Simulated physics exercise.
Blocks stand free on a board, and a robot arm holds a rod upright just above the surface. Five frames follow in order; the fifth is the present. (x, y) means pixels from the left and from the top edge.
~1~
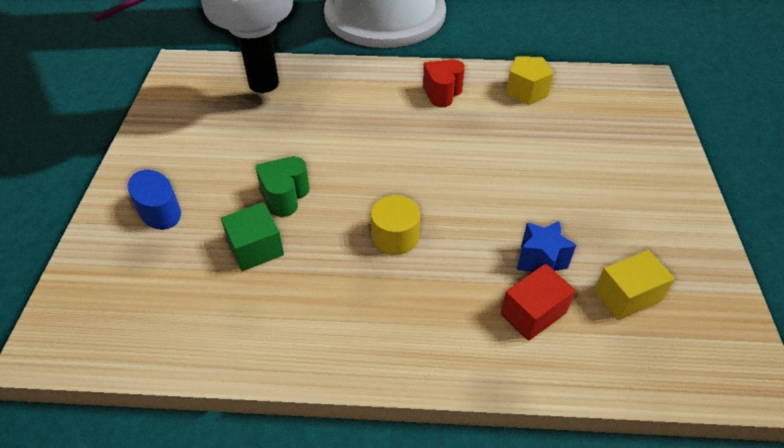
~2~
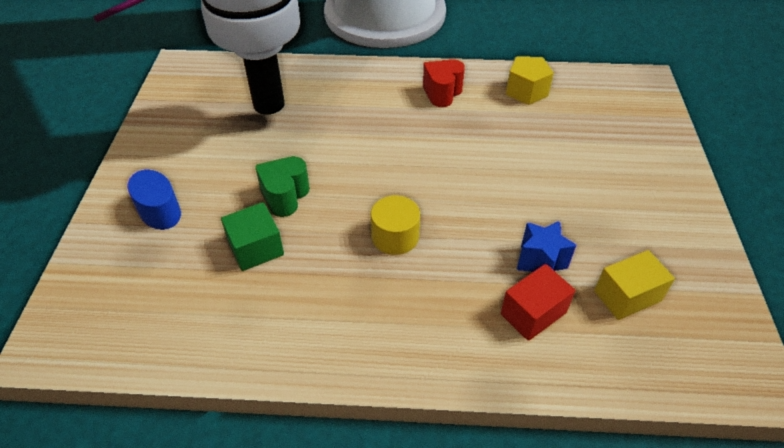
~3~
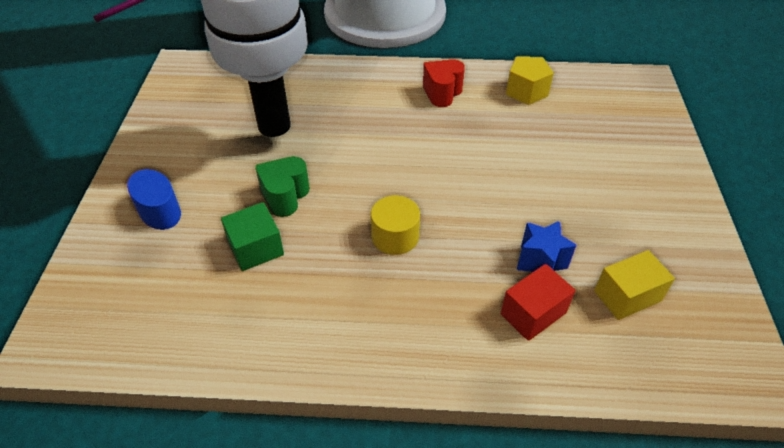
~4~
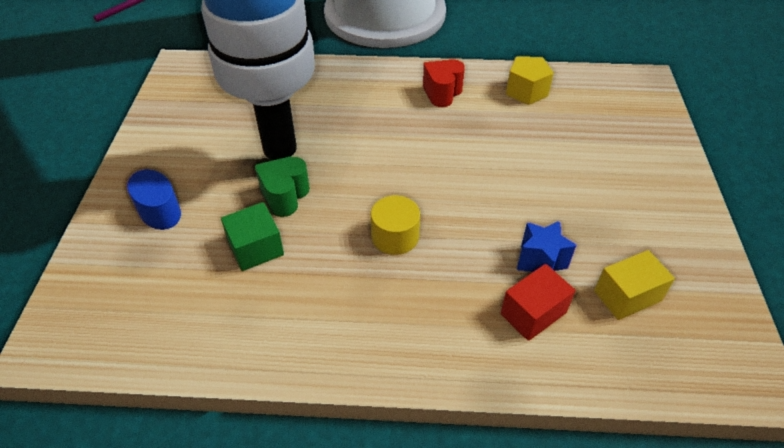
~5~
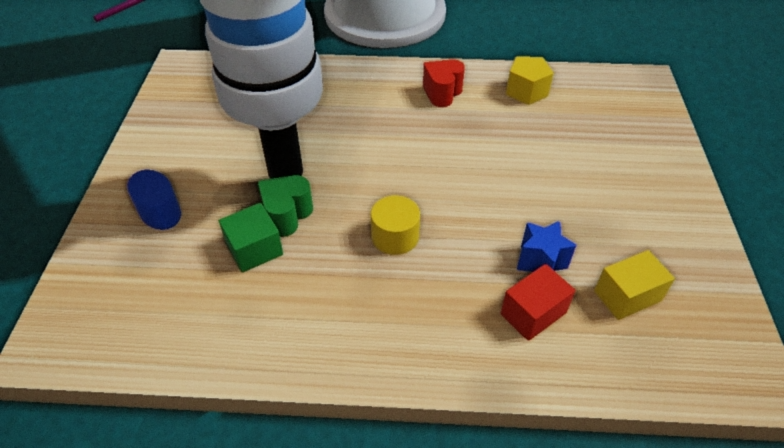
On a wooden board, a robot arm moves a black rod toward the viewer, nudging a green heart-shaped block among scattered coloured blocks.
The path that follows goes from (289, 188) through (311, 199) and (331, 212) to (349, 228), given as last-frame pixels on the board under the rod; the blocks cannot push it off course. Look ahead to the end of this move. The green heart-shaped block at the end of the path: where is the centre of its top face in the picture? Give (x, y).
Pixel (302, 213).
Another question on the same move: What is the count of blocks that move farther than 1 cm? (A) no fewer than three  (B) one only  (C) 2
B
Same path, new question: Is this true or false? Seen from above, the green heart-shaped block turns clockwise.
The statement is true.
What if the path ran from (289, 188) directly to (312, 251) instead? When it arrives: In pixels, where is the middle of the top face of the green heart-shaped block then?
Around pixel (296, 261).
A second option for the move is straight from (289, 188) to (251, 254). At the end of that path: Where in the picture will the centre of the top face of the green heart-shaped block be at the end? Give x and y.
Roughly at (287, 233).
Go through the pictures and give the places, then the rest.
The first frame shows lower end of the rod at (264, 84), tops of blocks, green heart-shaped block at (281, 173), yellow disc at (395, 213).
The second frame shows rod at (269, 105), blocks as before.
The third frame shows rod at (275, 127), blocks as before.
The fourth frame shows rod at (280, 149), blocks as before.
The fifth frame shows rod at (286, 172), green heart-shaped block at (282, 192), yellow disc at (395, 213).
What follows on the original path. Halfway along, rod at (320, 190); green heart-shaped block at (299, 208), turned 50° clockwise.
At the end, rod at (348, 213); green heart-shaped block at (302, 213), turned 60° clockwise; yellow disc not moved.
